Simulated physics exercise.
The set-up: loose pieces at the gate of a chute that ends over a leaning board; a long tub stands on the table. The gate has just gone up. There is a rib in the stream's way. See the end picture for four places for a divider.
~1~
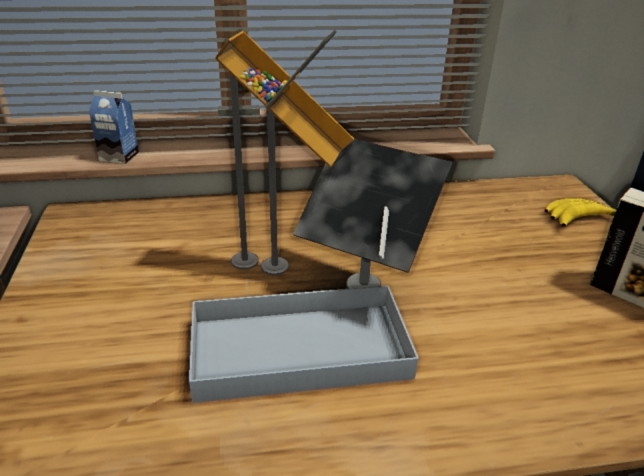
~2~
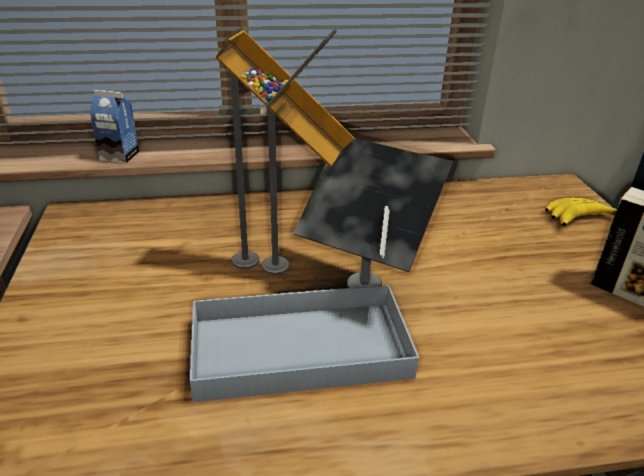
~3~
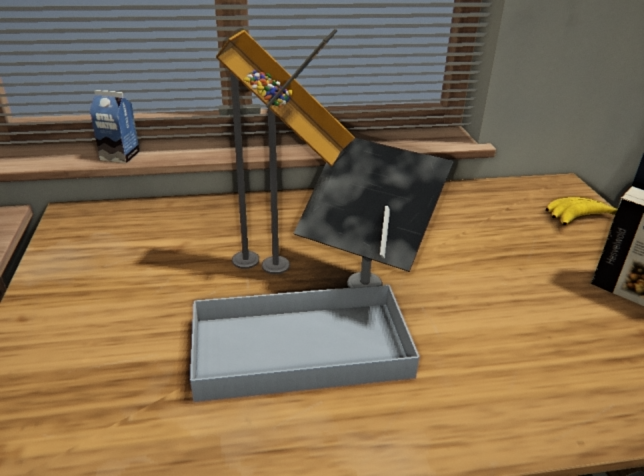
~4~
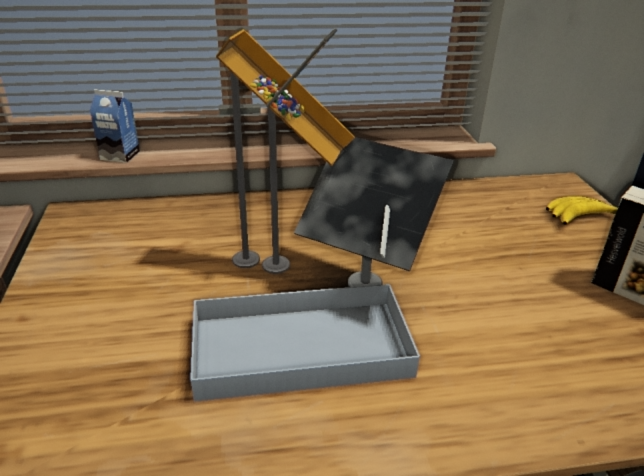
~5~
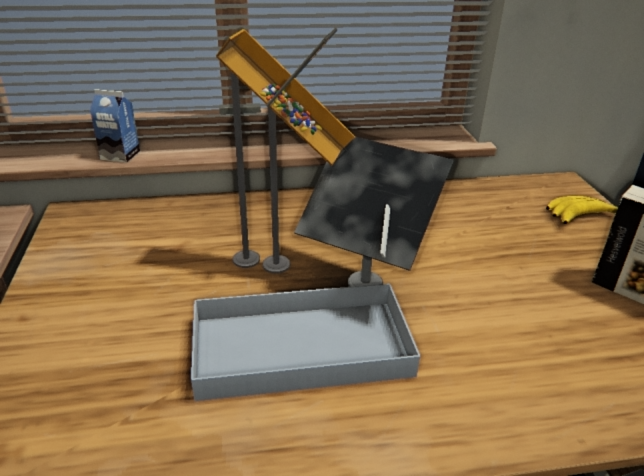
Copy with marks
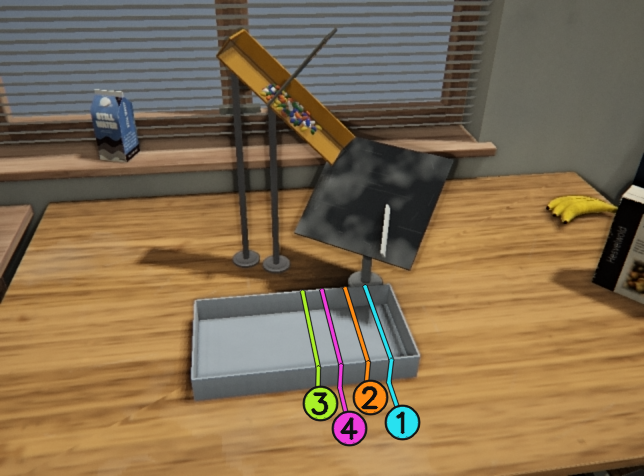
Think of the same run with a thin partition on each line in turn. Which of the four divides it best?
The answer is line 2.
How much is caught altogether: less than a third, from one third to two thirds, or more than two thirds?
It is more than two thirds.
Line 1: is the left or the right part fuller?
More lands on the left.
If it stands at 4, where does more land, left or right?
Right.
On the marked copy, line 1 crosses the front rim at (391, 359); line 2 crosses the front rim at (367, 361); line 3 crosses the front rim at (318, 366); line 4 crosses the front rim at (340, 364).
With 1, of what is caught, nearly all on the left of the divider, a stray few on the right.
With 2, of what is caught, about half on the left of the divider, about half on the right.
With 3, of what is caught, none on the left of the divider, all on the right.
With 4, of what is caught, a small part on the left of the divider, most on the right.
